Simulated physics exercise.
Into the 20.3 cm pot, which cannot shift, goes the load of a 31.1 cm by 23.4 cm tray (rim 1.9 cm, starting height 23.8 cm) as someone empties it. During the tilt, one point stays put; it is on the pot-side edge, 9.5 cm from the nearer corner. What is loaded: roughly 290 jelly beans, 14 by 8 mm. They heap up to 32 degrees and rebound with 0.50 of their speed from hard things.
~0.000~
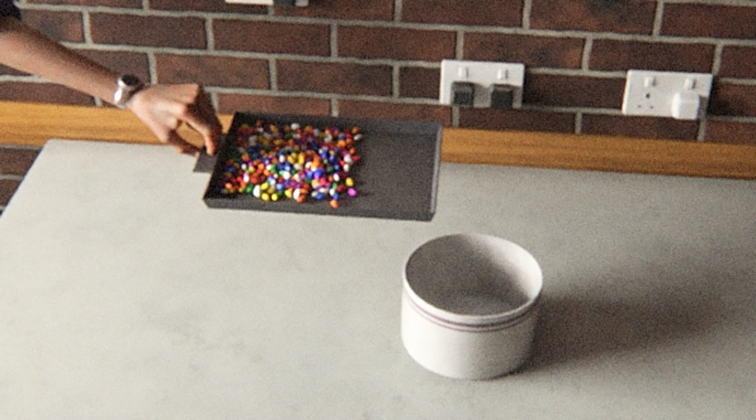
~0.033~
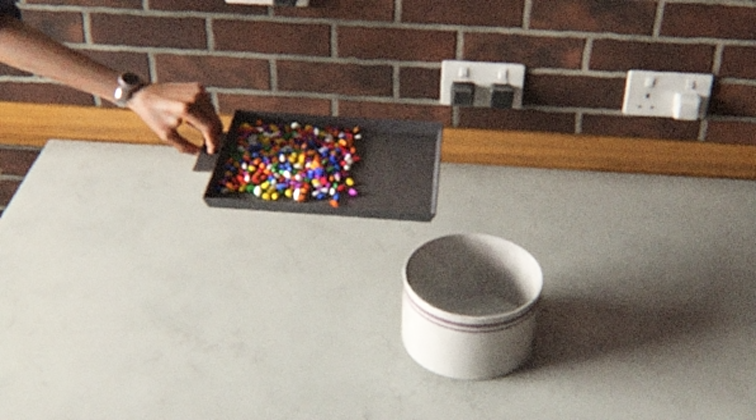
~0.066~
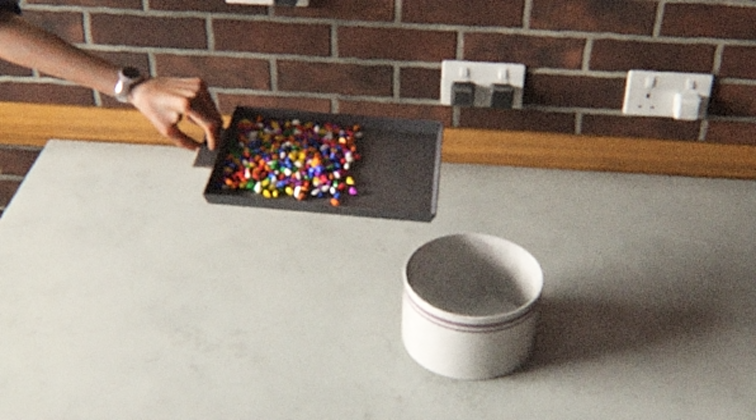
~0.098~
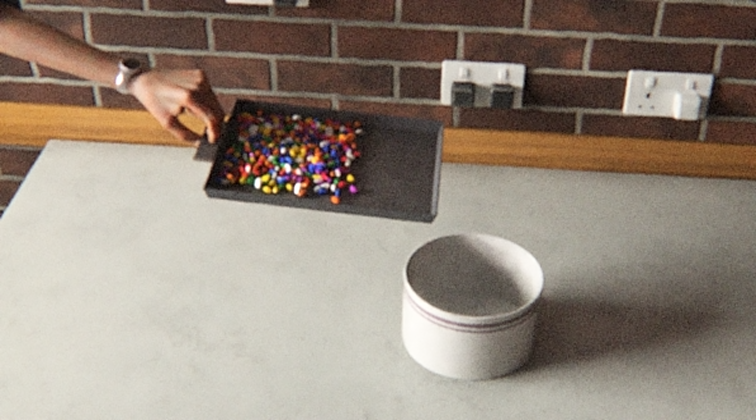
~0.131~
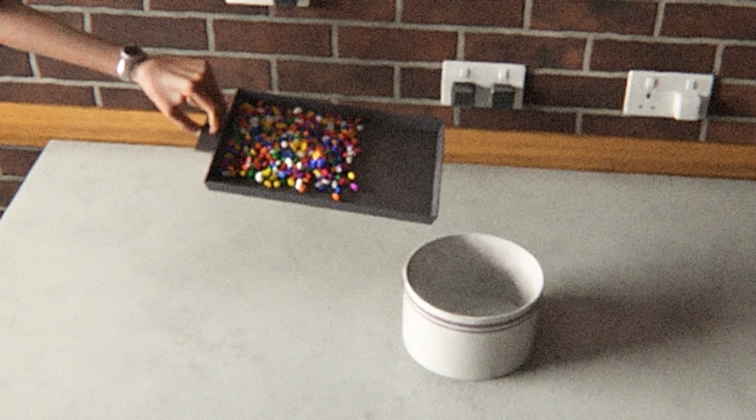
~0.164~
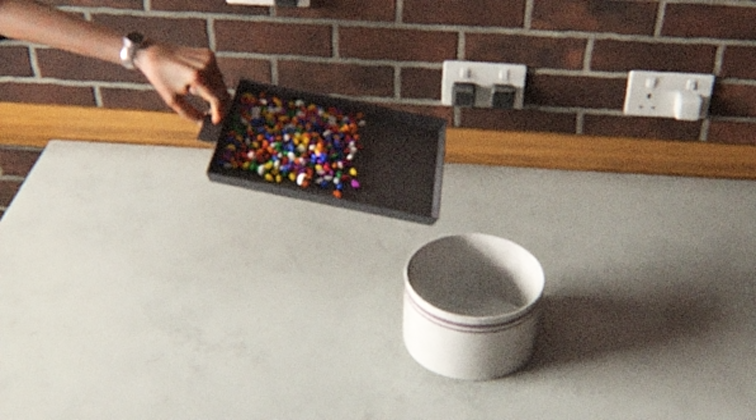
In this clip, a hand holds a dark tray of colourful small pieces above a pale counter beside a white pot, keeping it nearly level, then raises its left end slightly so it tilts gently down to the right.
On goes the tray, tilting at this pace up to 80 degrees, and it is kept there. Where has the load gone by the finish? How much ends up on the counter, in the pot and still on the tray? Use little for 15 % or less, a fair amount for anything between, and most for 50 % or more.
Left on the tray - little; counter - little; pot - most.
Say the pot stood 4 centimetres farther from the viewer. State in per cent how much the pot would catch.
65 per cent.
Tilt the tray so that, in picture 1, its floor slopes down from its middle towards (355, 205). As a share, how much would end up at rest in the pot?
I'd say close to 40 %.
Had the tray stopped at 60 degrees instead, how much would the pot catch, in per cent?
That would be around 80 percent.
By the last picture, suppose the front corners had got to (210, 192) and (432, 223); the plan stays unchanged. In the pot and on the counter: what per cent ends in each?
That works out as pot 35 and counter 65.
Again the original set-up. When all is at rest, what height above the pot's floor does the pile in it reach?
My guess is around 3.0 centimetres.
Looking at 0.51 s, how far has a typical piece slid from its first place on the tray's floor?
It has moved some 5 cm from its start.
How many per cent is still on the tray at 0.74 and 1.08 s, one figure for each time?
Roughly 65 then 5.
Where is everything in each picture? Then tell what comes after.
In the first frame, tray tilt 0 degrees, front corners at (207, 197) and (431, 210); middle of the pieces at (294, 158); pot at (473, 273).
In the second frame, tray tilt 0 degrees, front corners at (208, 196) and (431, 211); middle of the pieces at (295, 158).
In the third frame, tray tilt 2 degrees, front corners at (208, 192) and (432, 211); middle of the pieces at (295, 155).
In the fourth frame, tray tilt 4 degrees, front corners at (208, 187) and (432, 212), lowest corner right front; middle of the pieces at (295, 151).
In the fifth frame, tray tilt 7 degrees, front corners at (210, 179) and (433, 214), lowest corner right front; middle of the pieces at (296, 145).
In the sixth frame, tray tilt 10 degrees, front corners at (212, 170) and (434, 215), lowest corner right front; middle of the pieces at (298, 138); pot at (475, 274). Its pace works out near 100 degrees a second.
After 0.51 s, tilt 45 degrees; the tray holds 100 %, the pot 0 %.
Then, at 0.74 s, tilt 67 degrees; the tray holds 65 %, the pot 0 %.
After 1.08 s, tilt 80 degrees; the tray holds 5 %, the pot 85 %.
By 2.1 s all is still; tray 5 %, counter 5 %, pot 90 %.
